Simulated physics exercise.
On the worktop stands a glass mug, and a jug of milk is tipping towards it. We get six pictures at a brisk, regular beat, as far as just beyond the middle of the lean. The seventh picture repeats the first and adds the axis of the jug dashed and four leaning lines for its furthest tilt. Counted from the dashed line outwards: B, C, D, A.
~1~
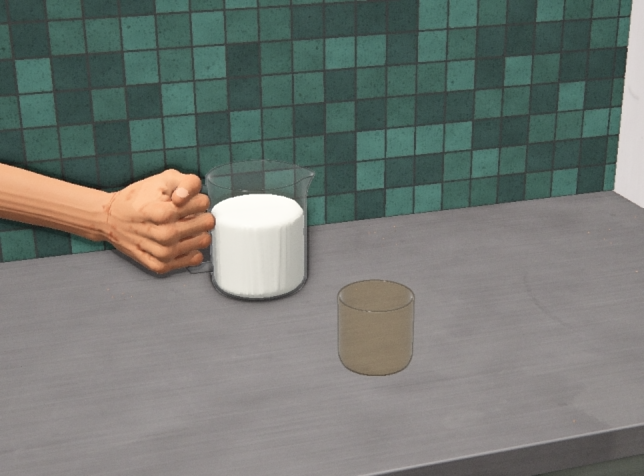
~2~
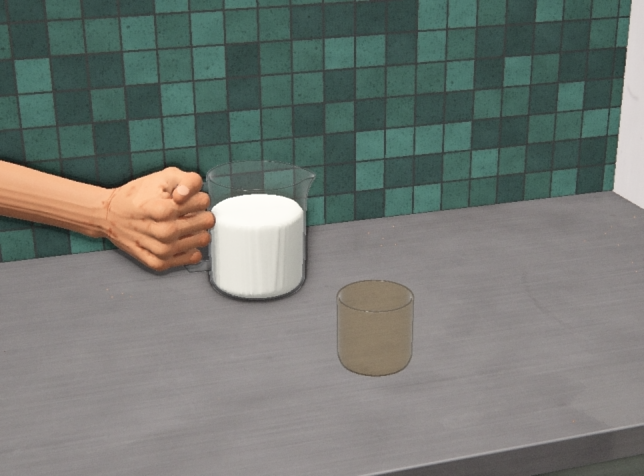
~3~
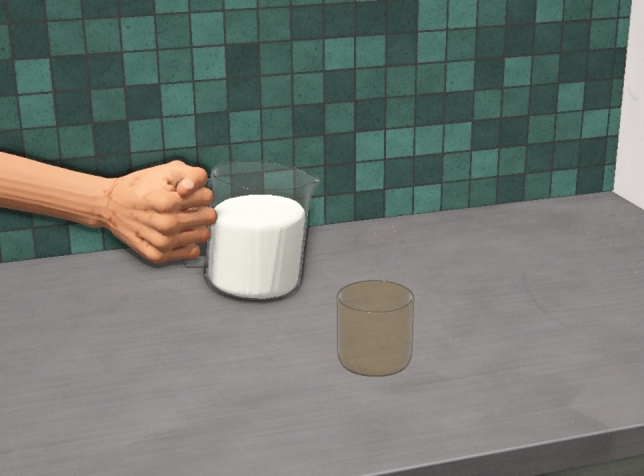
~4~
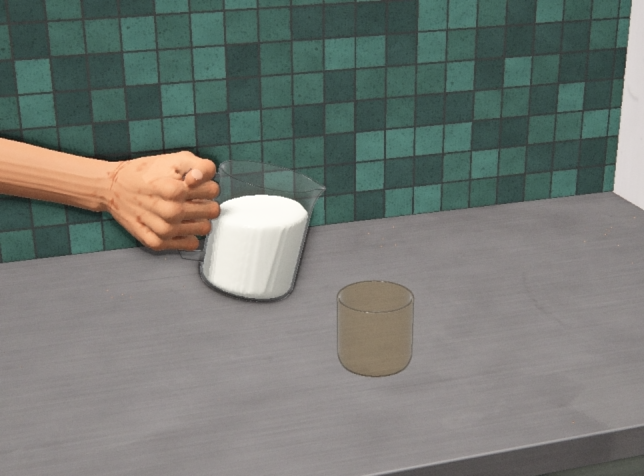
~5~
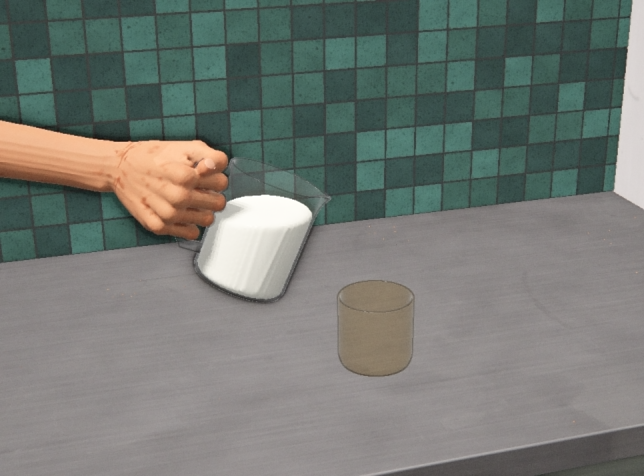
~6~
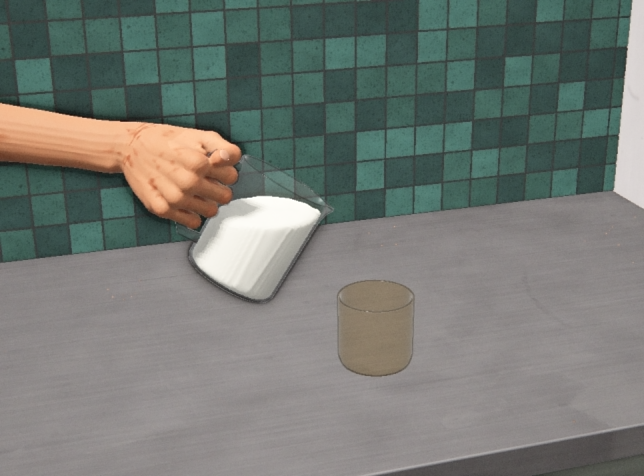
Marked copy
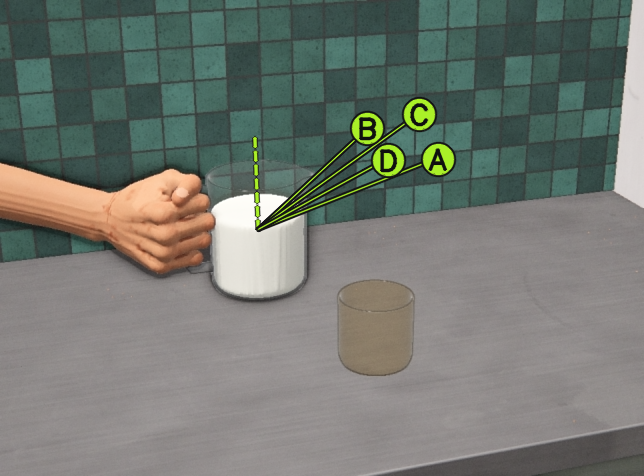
A hand gripping a glass jug of milk on a grey worktop, gradually tilting it rightwards near a brownish glass mug.
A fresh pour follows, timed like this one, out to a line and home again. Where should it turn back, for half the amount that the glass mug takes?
Line D does it best.
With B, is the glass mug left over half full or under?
Under.
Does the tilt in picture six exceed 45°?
No.
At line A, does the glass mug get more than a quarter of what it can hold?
Yes.
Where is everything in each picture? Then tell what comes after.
Upright, lip at (312, 172); rim of the glass mug round (376, 295); nothing has left yet.
Upright, lip at (313, 173); nothing has left yet.
Tipped about 7°, lip at (317, 178); nothing has left yet.
Tipped about 14°, lip at (323, 186); nothing has left yet.
Tipped about 23°, lip at (328, 196); nothing has left yet.
Tipped about 33°, lip at (331, 207); nothing has left yet.
On the marked copy, A at (422, 164); B at (355, 139); C at (405, 123); D at (372, 166).
If A is chosen, the glass mug ends with about 68 % of what it can hold.
If B is chosen, the glass mug ends with about 15 % of what it can hold.
If C is chosen, the glass mug ends with about 30 % of what it can hold.
If D is chosen, the glass mug ends with about 49 % of what it can hold.
